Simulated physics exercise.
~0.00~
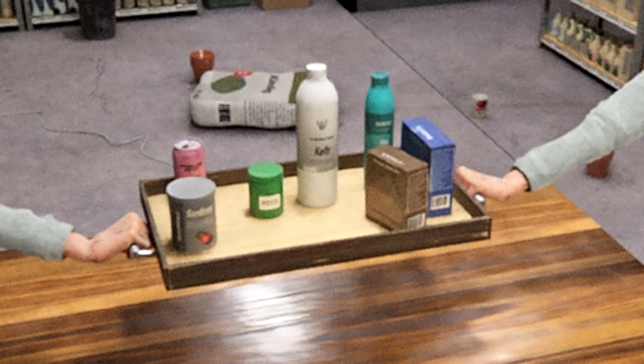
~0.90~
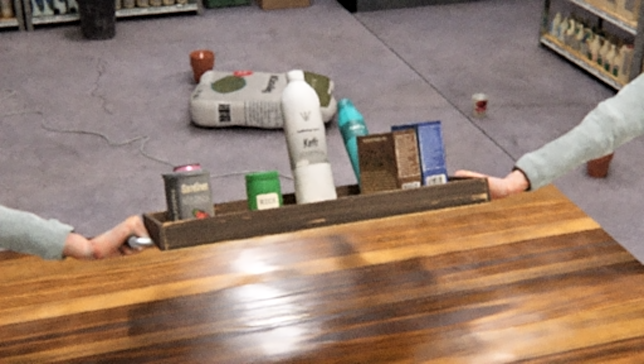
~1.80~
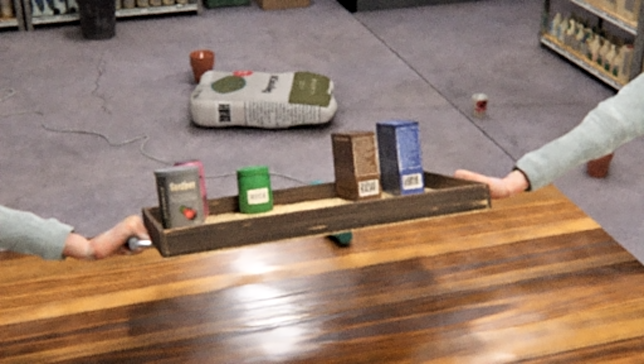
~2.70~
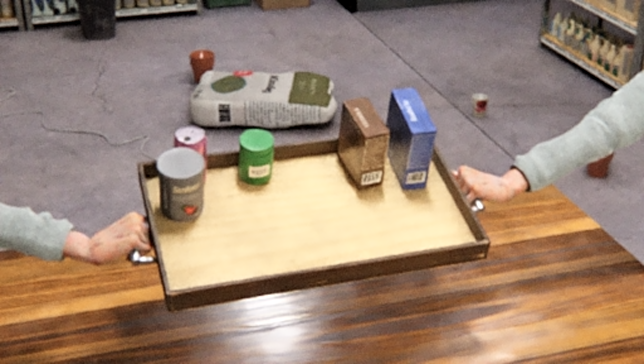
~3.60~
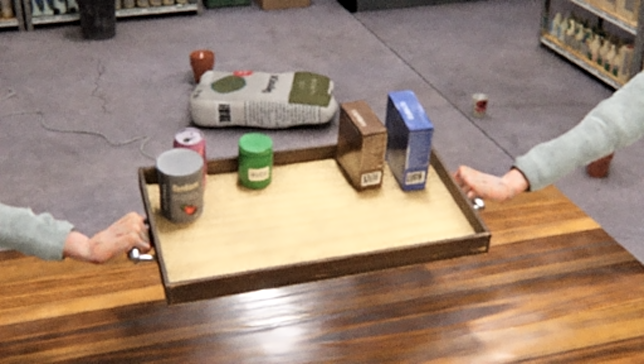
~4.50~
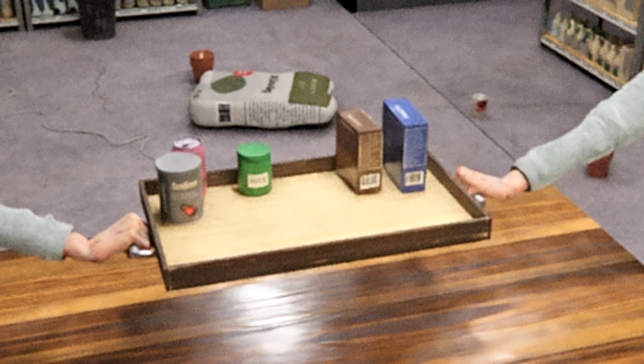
A serving tray held by two hands above a wooden table carries a white bottle, a turquoise bottle, a brown packet, a blue packet, a green jar, a grey tin and a pink can. The hands tip its far edge down, and the two bottles lean and leave the tray, the turquoise one last glimpsed beneath it. The tray then swings the other way, showing its pale base, while the packets, jar, tin and can stay aboard. Finally it eases back toward level, with those five items upright and the bottles gone.
